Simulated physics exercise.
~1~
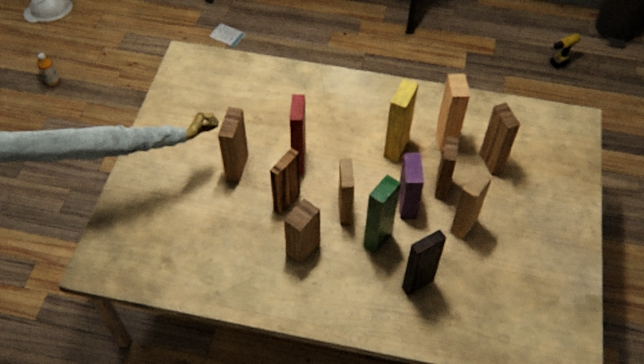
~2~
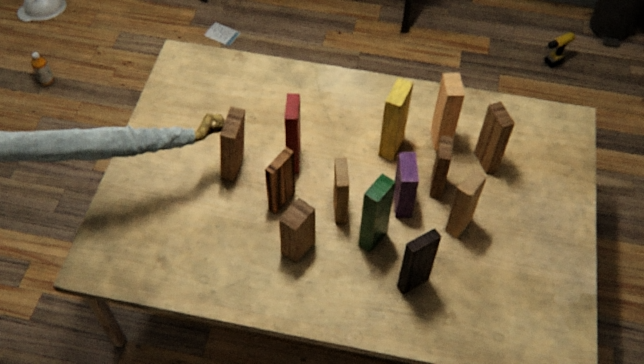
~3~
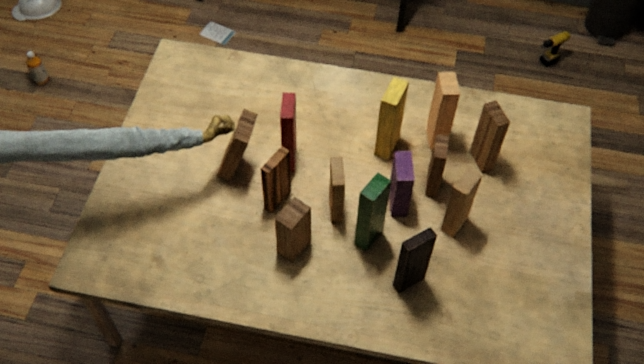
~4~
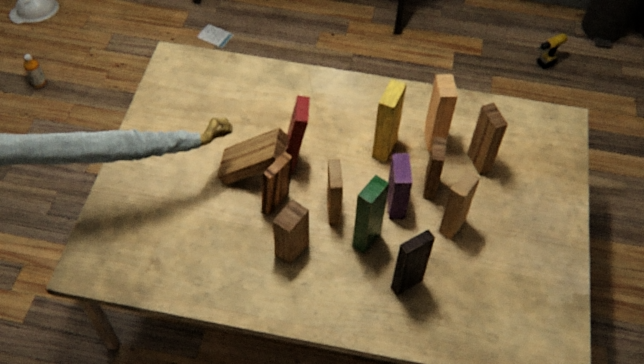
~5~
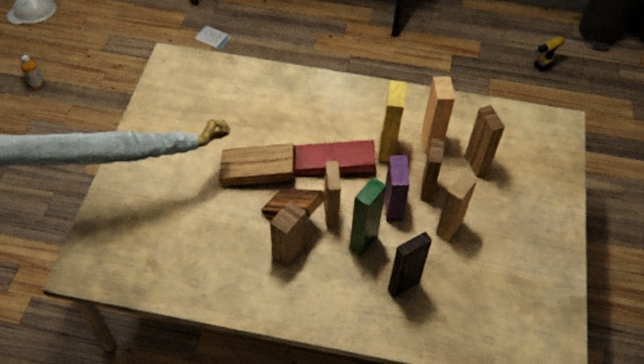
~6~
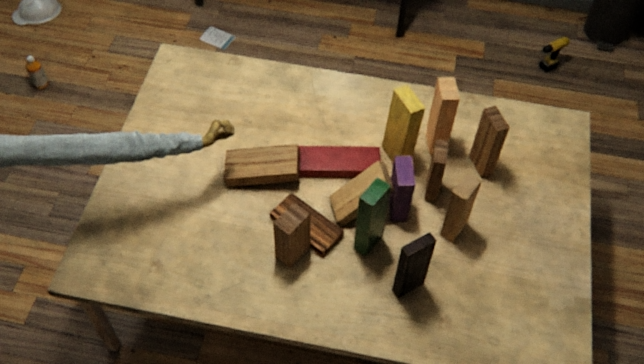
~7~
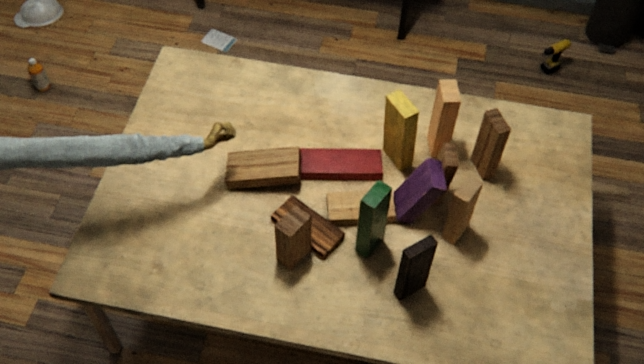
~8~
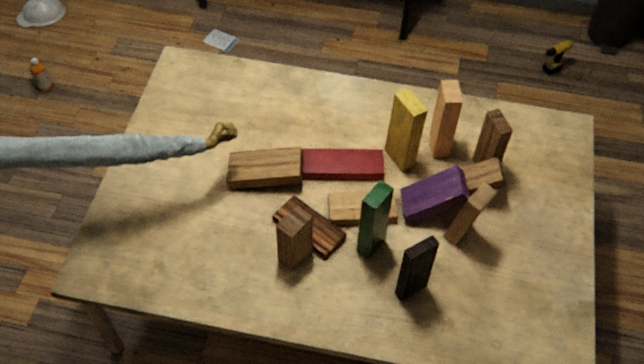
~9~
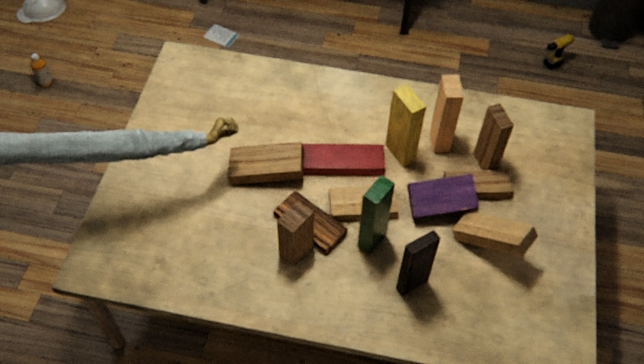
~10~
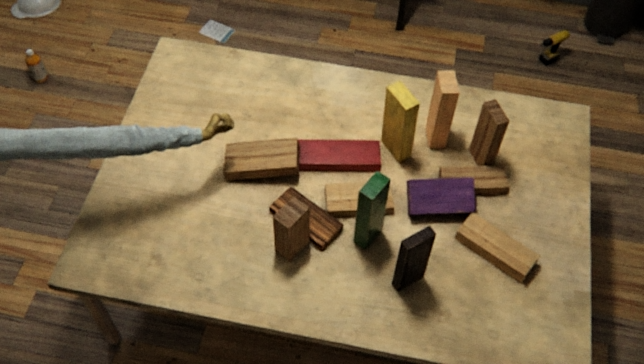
A gloved hand tips a wooden block rightward on a table crowded with upright blocks, and it topples, followed by the red one and several others, including the purple. The toppled blocks lie flat while six, among them the yellow, green and black ones, remain standing.
